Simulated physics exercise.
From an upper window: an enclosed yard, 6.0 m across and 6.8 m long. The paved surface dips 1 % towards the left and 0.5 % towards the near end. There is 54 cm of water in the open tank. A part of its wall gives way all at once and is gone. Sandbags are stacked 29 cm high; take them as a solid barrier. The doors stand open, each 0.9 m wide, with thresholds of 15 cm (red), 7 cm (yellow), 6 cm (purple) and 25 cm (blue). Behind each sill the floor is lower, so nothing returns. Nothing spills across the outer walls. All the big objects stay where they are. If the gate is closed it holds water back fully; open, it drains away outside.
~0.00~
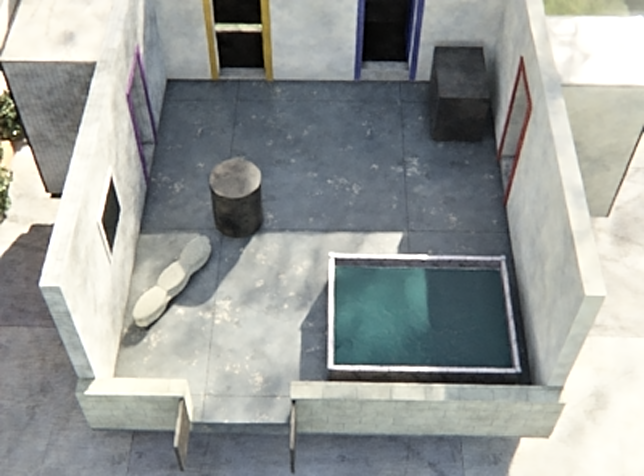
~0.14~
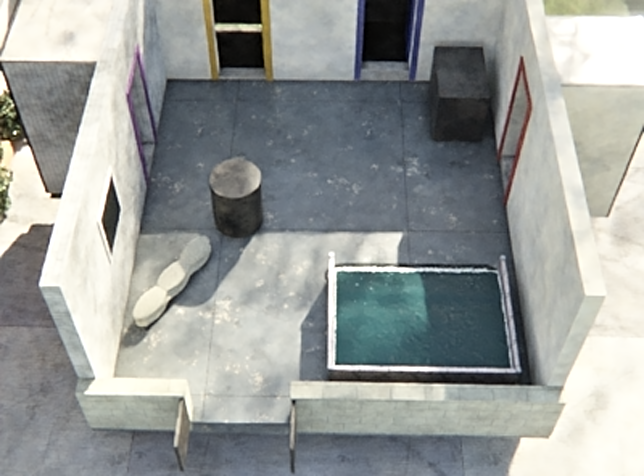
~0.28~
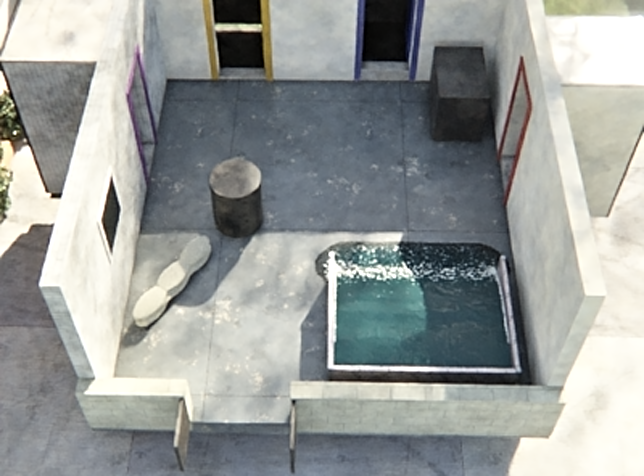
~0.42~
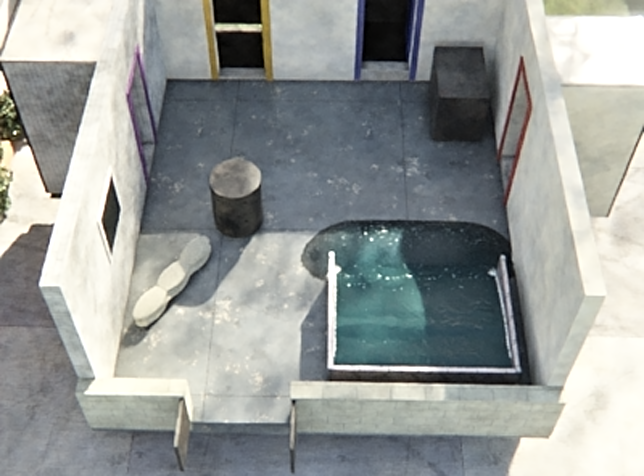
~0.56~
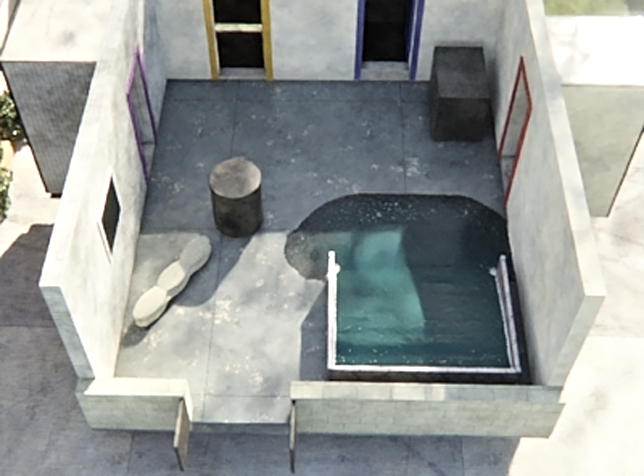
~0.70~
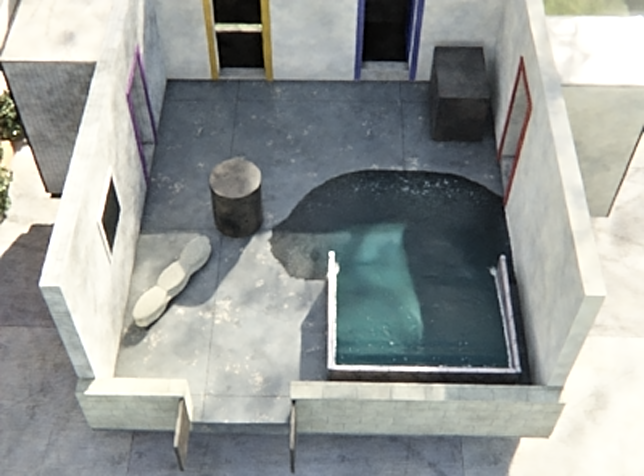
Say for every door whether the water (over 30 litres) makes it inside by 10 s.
The water let in: At the red door it keeps below the limit; at the yellow door it goes over the limit; at the purple door it goes over the limit; at the blue door it keeps below the limit.
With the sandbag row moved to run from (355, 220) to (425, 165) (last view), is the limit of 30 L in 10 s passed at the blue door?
Then: Blue below.
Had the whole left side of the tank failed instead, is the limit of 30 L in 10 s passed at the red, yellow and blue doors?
Then: Red below, yellow below, blue below.
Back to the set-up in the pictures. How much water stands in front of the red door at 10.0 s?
Some 1.5 cm.
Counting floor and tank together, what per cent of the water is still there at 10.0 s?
Some 92 per cent remains.
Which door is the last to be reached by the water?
Last comes the purple one.
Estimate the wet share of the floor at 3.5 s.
Some 60 per cent of it.
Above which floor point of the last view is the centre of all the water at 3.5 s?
At about (375, 178).
After 1.4 s water covers 40 % of the floor and is deepest (22 cm) near (363, 272); red door 10 cm at the sill, 0 L in, yellow door not reached, purple door not reached, blue door not reached.
After 2.2 s water covers 55 % of the floor and is deepest (33 cm) near (486, 155); red door 12 cm at the sill, 0 L in, yellow door not reached, purple door not reached, blue door 28 cm at the sill, 0 L in.
After 3.5 s water covers 60 % of the floor and is deepest (33 cm) near (167, 81); red door 17 cm at the sill, 5 L in, yellow door 12 cm at the sill, 12 L in, purple door 2 cm at the sill, 0 L in, blue door 21 cm at the sill, 4 L in.
After 6.0 s water covers 75 % of the floor and is deepest (20 cm) near (165, 95); red door 8 cm at the sill, 8 L in, yellow door 10 cm at the sill, 31 L in, purple door 13 cm at the sill, 20 L in, blue door 4 cm at the sill, 5 L in.
After 10.0 s water covers 95 % of the floor and is deepest (17 cm) near (109, 405); red door 1 cm at the sill, 8 L in, yellow door 6 cm at the sill, 58 L in, purple door 11 cm at the sill, 100 L in, blue door 2 cm at the sill, 5 L in.
